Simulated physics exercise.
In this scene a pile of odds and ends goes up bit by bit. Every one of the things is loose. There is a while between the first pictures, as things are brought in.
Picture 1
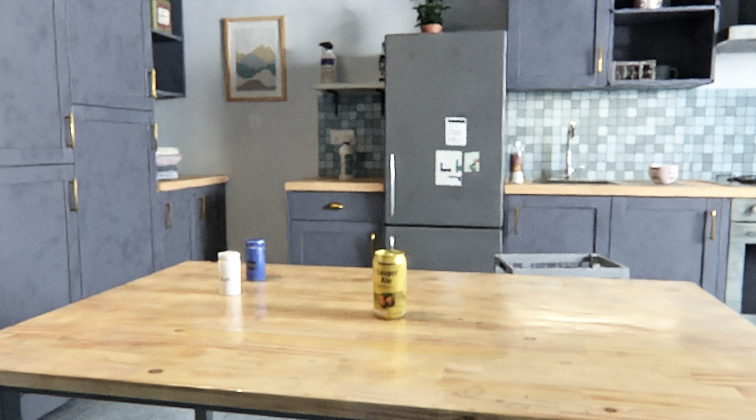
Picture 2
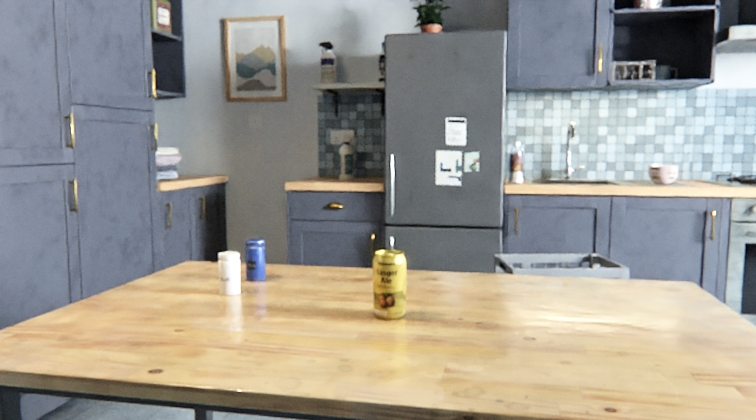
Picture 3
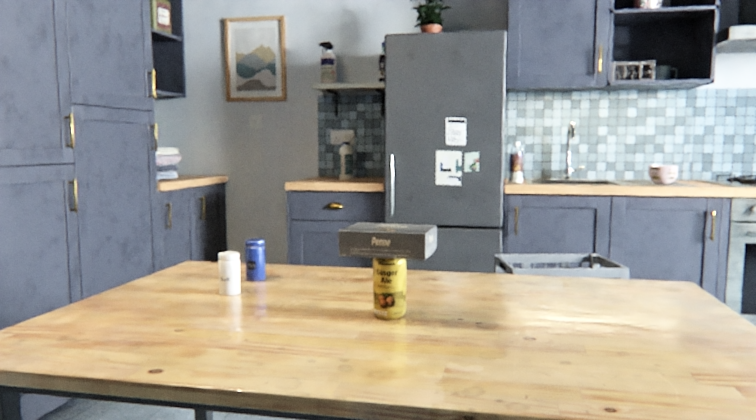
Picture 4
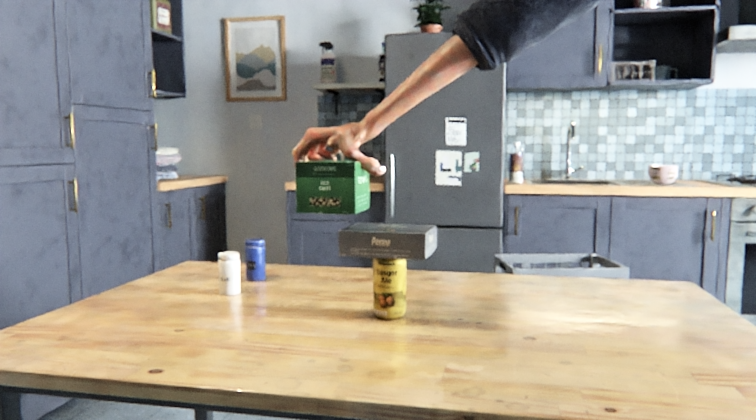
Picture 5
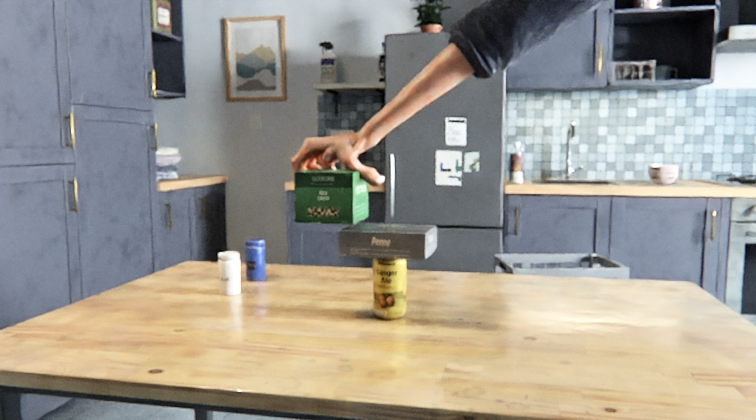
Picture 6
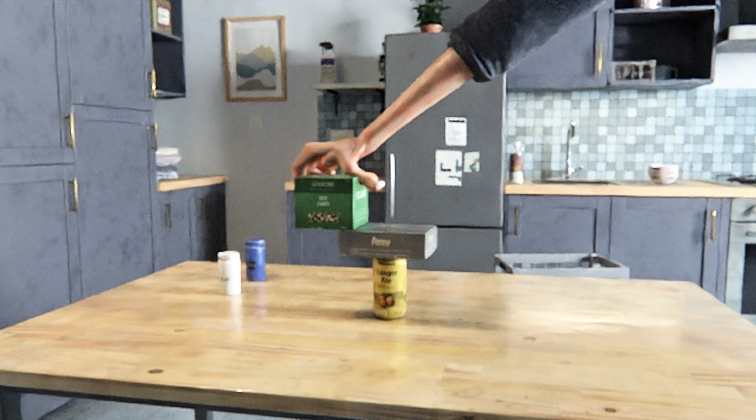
The video shows a yellow can on a wooden table near white and blue containers; a flat grey package appears on top of it, then a hand lowers a green box onto the package's left end, keeping hold.
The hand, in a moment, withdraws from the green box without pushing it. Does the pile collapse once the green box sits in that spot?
Yes, it collapses.
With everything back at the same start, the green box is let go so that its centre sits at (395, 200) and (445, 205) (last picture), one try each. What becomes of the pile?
It survives in the first case and caves in in the second case.
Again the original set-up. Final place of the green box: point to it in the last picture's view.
The object winds up at approximately (320, 289).
Then, 0.30 s after the last picture, green box now fallen.
Then, 0.40 s after the last picture, things are still on the move.
Then, 0.60 s after the last picture, as before.
Then, 1.90 s after the last picture, nothing new.
At rest, fallen, green box; the other 4 in place. Seen from the same camera at the end, green box near (320, 288). The pile gives way.
